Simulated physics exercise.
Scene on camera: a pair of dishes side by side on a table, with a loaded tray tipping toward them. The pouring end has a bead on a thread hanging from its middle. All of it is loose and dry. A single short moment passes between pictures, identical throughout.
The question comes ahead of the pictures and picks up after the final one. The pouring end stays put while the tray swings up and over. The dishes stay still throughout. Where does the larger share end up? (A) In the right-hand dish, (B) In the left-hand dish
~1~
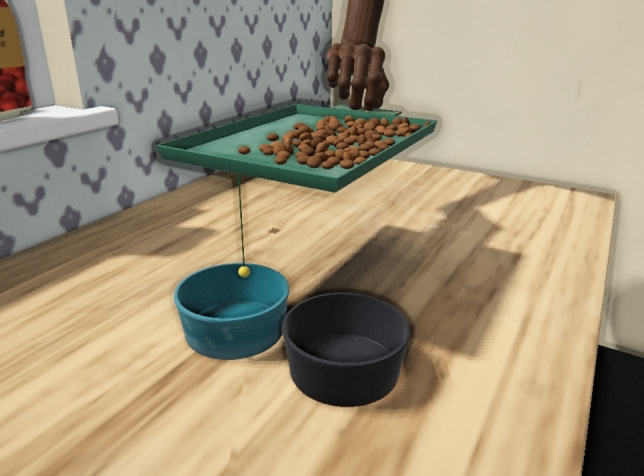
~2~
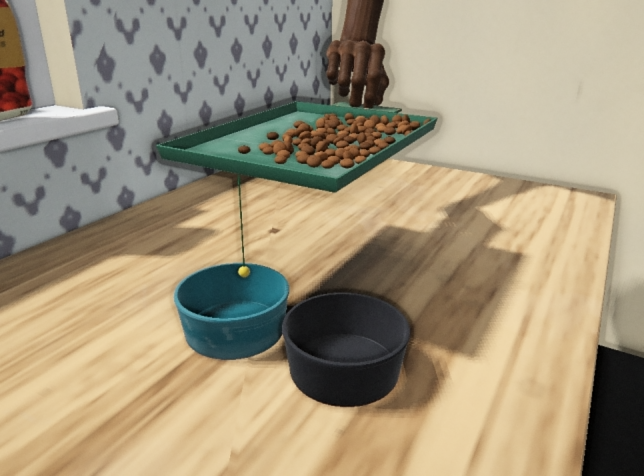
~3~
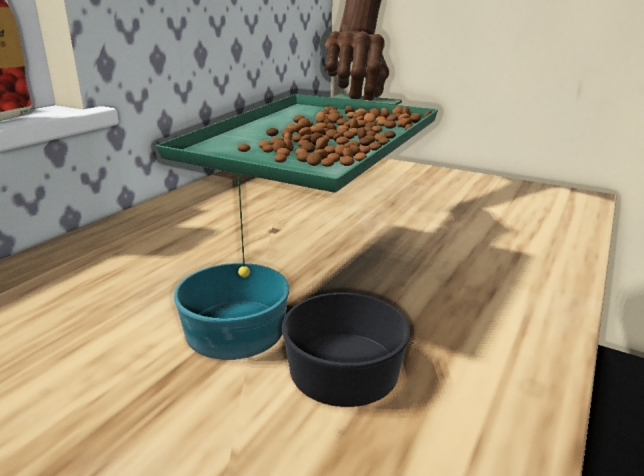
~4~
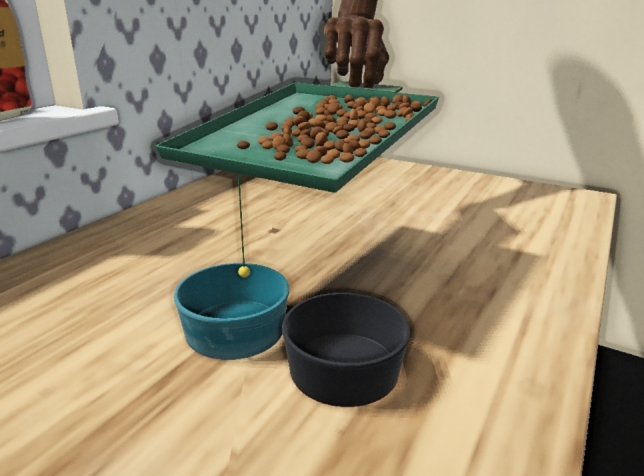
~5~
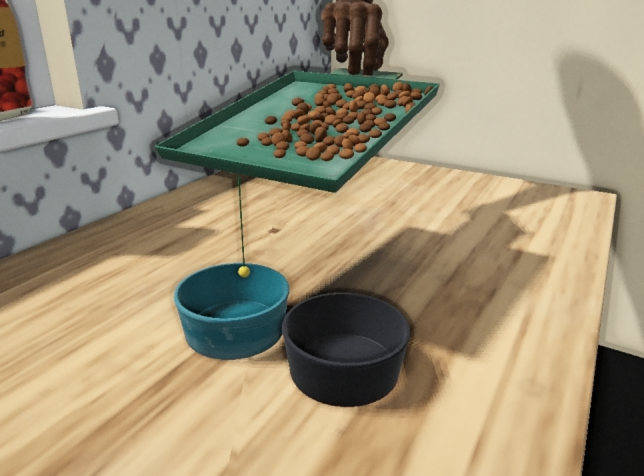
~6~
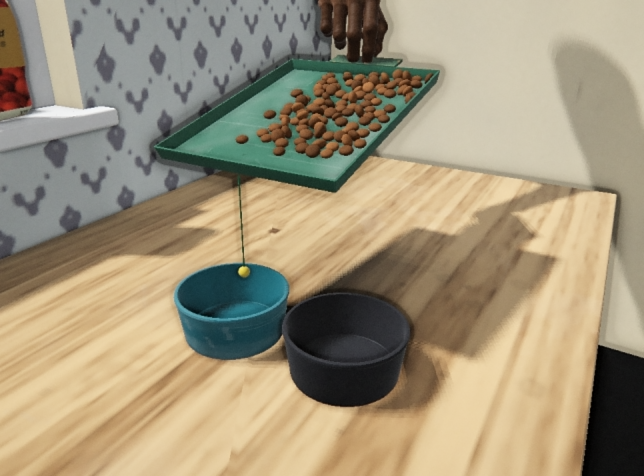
In the left-hand dish.
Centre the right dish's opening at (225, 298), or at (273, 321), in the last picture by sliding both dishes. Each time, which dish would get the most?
Well, the first try goes to the rightward dish and the second to the rightward dish.
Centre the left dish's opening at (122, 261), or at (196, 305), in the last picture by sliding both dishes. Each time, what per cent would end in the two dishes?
In turn about 40 and about 80 percent.
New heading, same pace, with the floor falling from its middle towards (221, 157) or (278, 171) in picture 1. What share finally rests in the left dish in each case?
Roughly 20 % in the first case and 30 % in the second.
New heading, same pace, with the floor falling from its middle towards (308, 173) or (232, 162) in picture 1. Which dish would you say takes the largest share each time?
Results - the dish on the right side first, the dish on the left side second.
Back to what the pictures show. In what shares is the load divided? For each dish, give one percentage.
Left dish keeps 30 %, right dish keeps 20 %.
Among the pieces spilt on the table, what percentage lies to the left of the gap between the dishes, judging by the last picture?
I'd put it at around 90 per cent.
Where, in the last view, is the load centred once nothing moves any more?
Near pixel (241, 351).
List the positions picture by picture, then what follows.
Corners of the pouring end near (161, 145) and (336, 177), level; middle of the load near (342, 139), bits of dog kibble; left dish near (197, 333); right dish near (315, 378); bead on its thread near (244, 272), in the first picture.
Corners of the pouring end near (161, 145) and (336, 177), level; middle of the load near (342, 137), in the second picture.
Corners of the pouring end near (160, 145) and (335, 177), tipped barely, level across its low end; middle of the load near (342, 132), in the third picture.
Corners of the pouring end near (160, 145) and (335, 177), tipped a little, level across its low end; middle of the load near (342, 125), in the fourth picture.
Corners of the pouring end near (159, 145) and (334, 178), tipped a little, level across its low end; middle of the load near (341, 117), in the fifth picture.
Corners of the pouring end near (158, 146) and (334, 178), tipped a little, level across its low end; middle of the load near (341, 109); left dish near (197, 333); right dish near (315, 378), in the sixth picture.
Shortly afterwards, tray tipped steeply; the bulk on the tray; a little in the air.
Next, tray tipped right over; near a third on the tray; a little in the right dish; a little in the left dish; near a third outside both; a little in the air.
Some moments later, tray tipped past a quarter turn; near a quarter in the right dish; near a third in the left dish; near half outside both.
In the end, tray tipped past a quarter turn; near a quarter in the right dish; near a third in the left dish; near half outside both.
